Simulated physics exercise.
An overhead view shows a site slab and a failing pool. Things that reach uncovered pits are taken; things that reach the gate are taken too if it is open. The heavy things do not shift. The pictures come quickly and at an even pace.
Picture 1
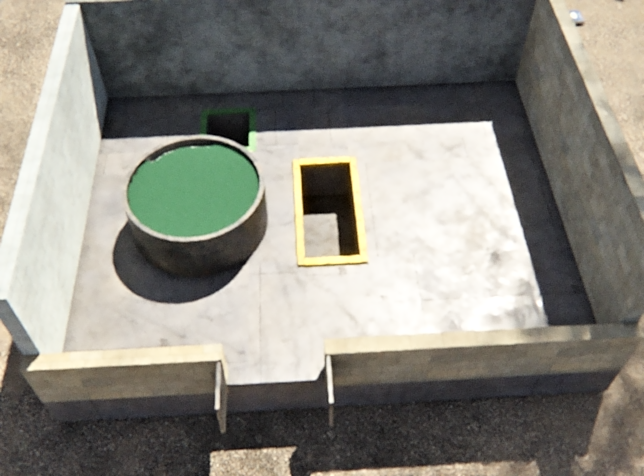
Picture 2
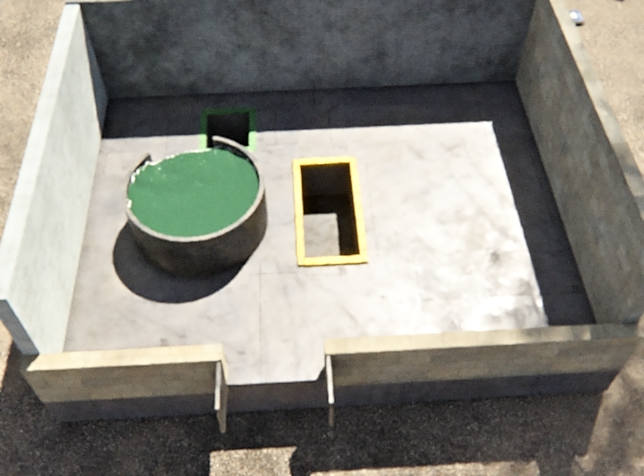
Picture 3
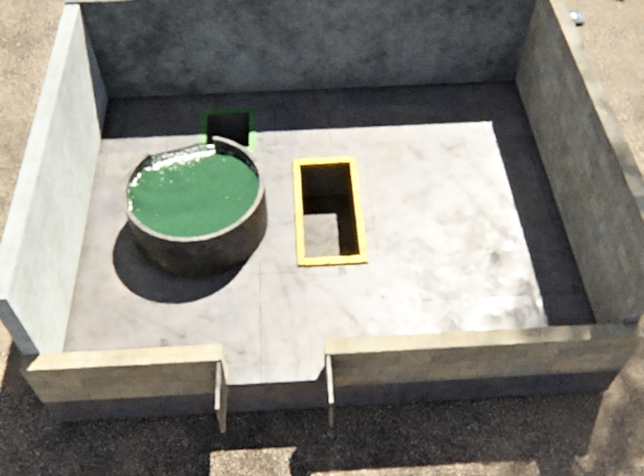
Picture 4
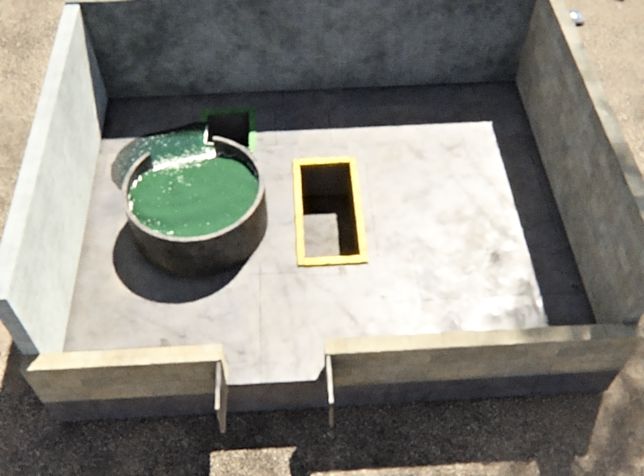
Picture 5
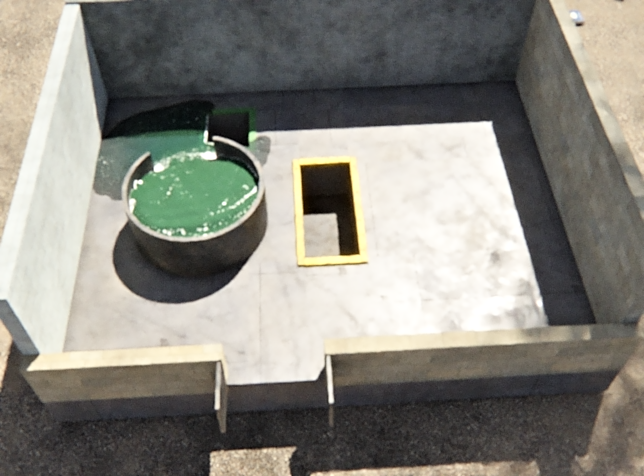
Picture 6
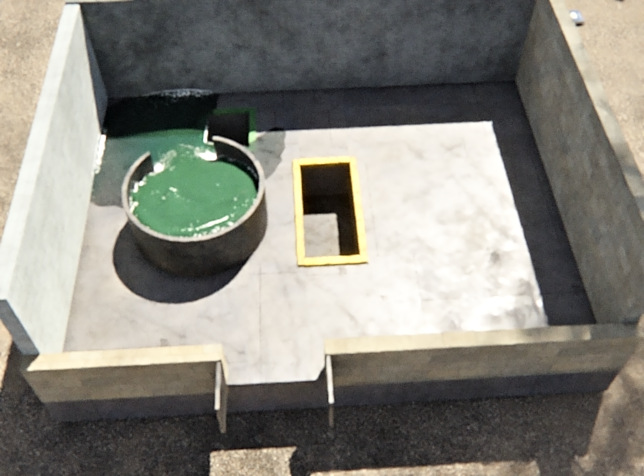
Green water pours through a gap in the round pool's far side and spreads across the slab.
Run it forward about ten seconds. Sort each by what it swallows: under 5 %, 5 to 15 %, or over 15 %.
Sorted: Gate under 5 %, green pit over 15 %, yellow pit under 5 %.
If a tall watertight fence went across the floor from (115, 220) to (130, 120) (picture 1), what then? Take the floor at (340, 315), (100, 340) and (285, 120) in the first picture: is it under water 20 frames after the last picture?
Going one after another, I'd say kept clear of the flood, then reached by the flood, then reached by the flood.
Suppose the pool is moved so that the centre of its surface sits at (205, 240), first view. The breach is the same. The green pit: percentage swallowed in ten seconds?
Result, green pit: 50 percent after ten seconds.
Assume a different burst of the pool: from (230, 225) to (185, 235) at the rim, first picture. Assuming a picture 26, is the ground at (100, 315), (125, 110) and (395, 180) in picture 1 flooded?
Going point by point: Waterlogged, left unwetted, left unwetted.
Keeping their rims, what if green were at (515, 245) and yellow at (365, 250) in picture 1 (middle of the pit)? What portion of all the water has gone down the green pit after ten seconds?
Green: 14 %.
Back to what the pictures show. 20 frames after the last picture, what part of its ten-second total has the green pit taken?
That comes out to 50 per cent by my count.
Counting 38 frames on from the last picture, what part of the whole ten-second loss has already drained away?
I'd estimate some 75 per cent.
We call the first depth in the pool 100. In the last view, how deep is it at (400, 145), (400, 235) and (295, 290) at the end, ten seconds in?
Respectively near 2, 2 and 4 per cent.
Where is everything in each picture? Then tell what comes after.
The first frame shows still water in the pool at (194, 189).
In the second frame, water pours out on the pool's far side and has run to a hidden place.
In the third frame, the front is at a hidden place, out from the gap on the pool's far side.
In the fourth frame, the front is at (126, 151), out from the gap on the pool's far side.
In the fifth frame, the front is at (127, 122), out from the gap on the pool's far side.
In the sixth frame, the front is at (134, 98), out from the gap on the pool's far side.
A moment on, water covers 15 % of the floor; the gate 0 %, the green pit 7 %, the yellow pit 0 %.
Next, water covers 20 % of the floor; the gate 0 %, the green pit 12 %, the yellow pit 0 %.
Then, water covers 35 % of the floor; the gate 0 %, the green pit 21 %, the yellow pit 0 %.
Later, water covers 60 % of the floor; the gate 0 %, the green pit 32 %, the yellow pit 0 %.
In the end, water covers 90 % of the floor; the gate 1 %, the green pit 42 %, the yellow pit 0 %.
